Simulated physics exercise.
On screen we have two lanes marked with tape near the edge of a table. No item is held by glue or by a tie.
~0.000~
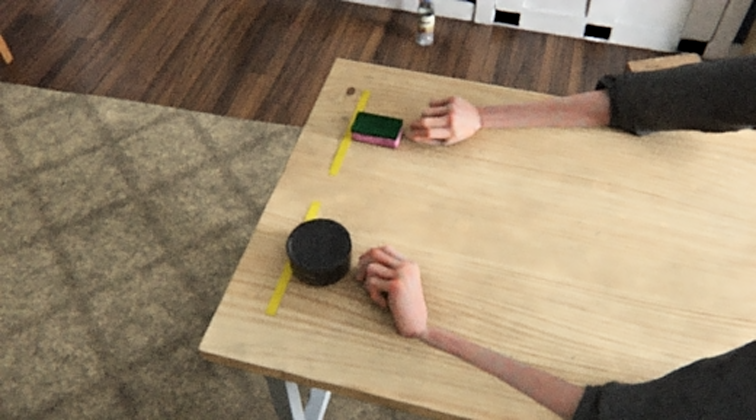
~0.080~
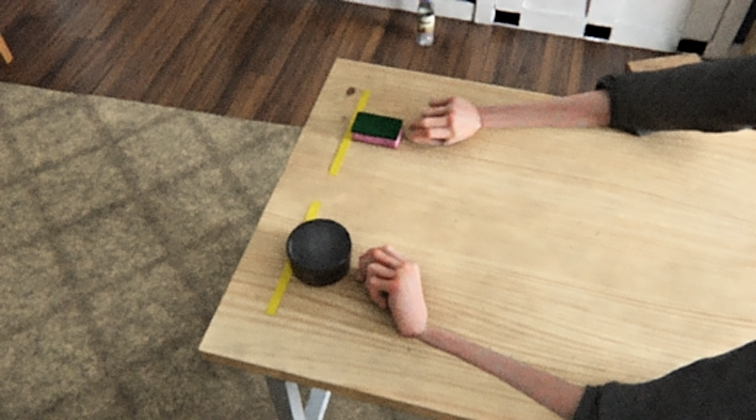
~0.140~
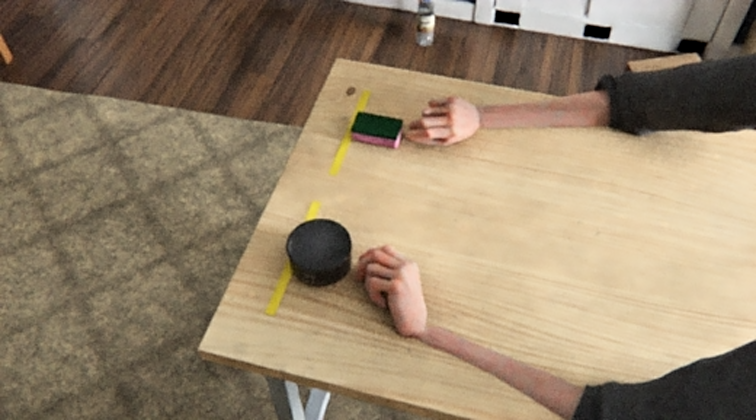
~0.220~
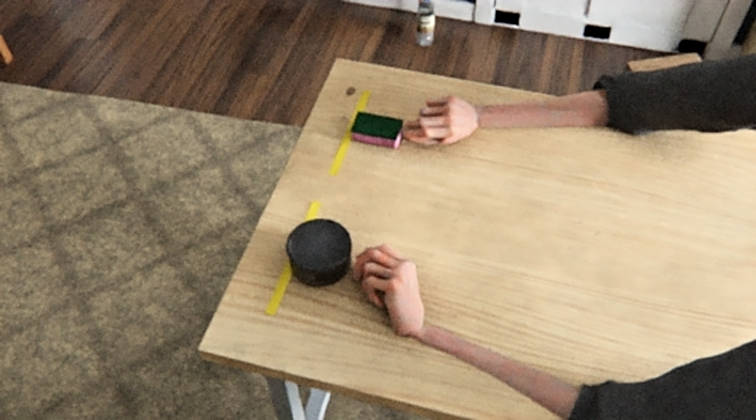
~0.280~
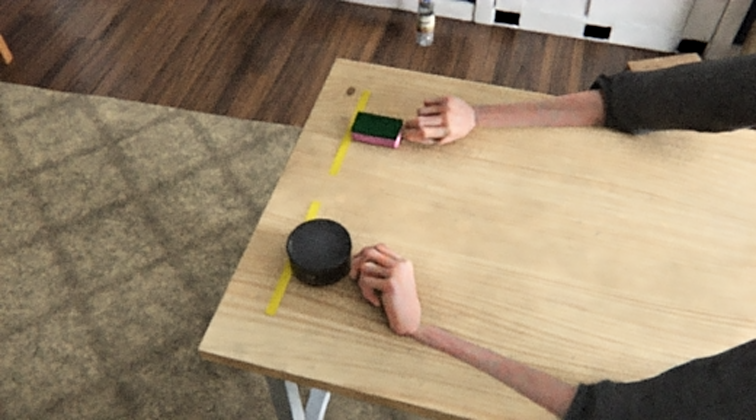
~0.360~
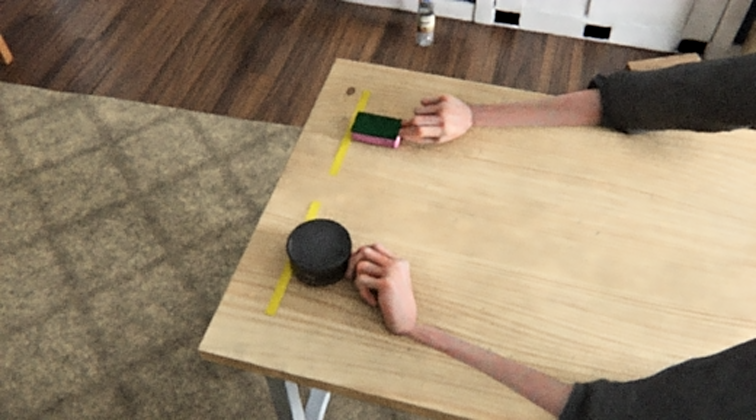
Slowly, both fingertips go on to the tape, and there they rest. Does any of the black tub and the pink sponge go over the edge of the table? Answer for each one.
Black tub - stays on, pink sponge - stays on.
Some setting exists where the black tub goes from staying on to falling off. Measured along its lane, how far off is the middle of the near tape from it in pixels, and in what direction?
About 16 pixels left.
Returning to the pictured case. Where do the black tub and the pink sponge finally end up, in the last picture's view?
The first ends near (259, 239), the second near (324, 120).
By 1.06 s, black tub shifted a little near (291, 246); pink sponge shifted a little near (351, 125).
When it is over (3.3 s), the black tub remains on top, near (259, 239); the pink sponge remains on top, near (323, 120).
